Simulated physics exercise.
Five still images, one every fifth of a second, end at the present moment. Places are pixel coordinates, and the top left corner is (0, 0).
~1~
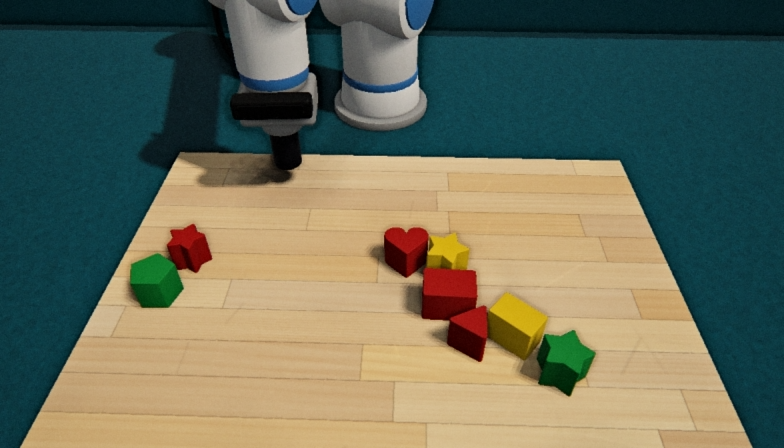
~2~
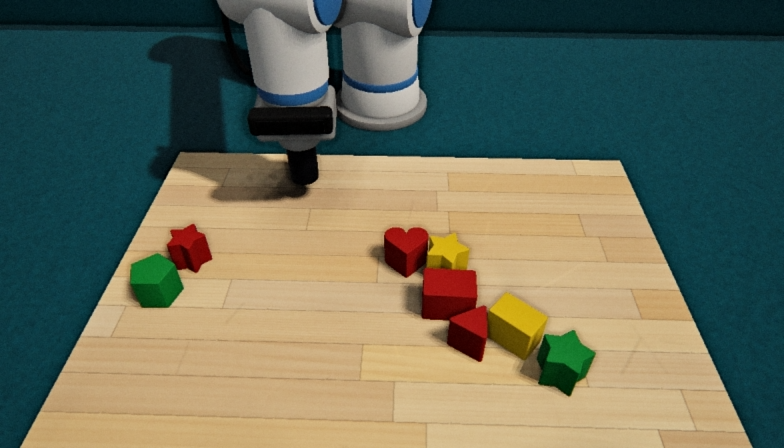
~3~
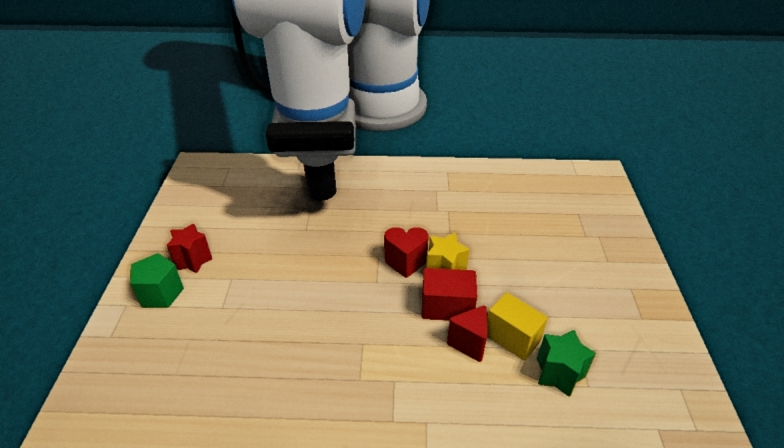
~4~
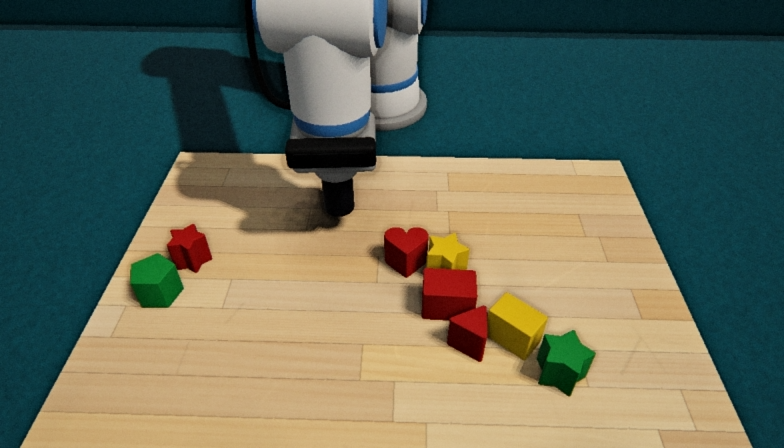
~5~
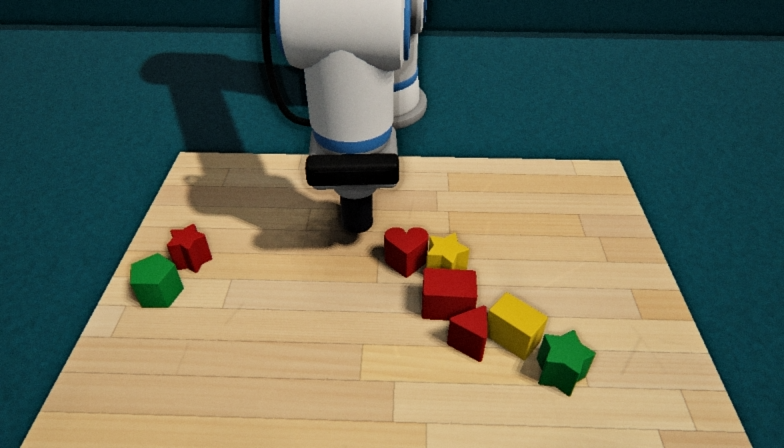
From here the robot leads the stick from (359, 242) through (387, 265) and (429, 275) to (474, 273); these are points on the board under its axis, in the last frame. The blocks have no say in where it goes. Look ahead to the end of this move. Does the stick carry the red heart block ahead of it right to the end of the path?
Yes.
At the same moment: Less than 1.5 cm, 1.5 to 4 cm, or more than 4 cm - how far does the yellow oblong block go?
Less than 1.5 cm.
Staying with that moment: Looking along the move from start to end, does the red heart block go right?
In short: No.
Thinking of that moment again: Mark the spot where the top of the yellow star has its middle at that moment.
My best guess is (549, 240).
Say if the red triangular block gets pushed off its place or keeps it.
Not moved.
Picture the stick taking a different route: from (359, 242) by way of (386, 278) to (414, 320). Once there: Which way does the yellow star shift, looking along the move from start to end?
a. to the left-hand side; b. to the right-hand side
I'll go with a - to the left-hand side.
On the path given first. One third of the way, stick at (387, 247); red heart block at (426, 244), turned 25° anticlockwise; yellow star at (461, 247).
Two thirds of the way, stick at (430, 257); red heart block at (470, 249), turned 45° anticlockwise; yellow star at (504, 245).
At the end, stick at (477, 254); red heart block at (516, 246), turned 45° anticlockwise; yellow star at (549, 240), turned 15° anticlockwise; red oblong block still; red triangular block still; yellow oblong block still.
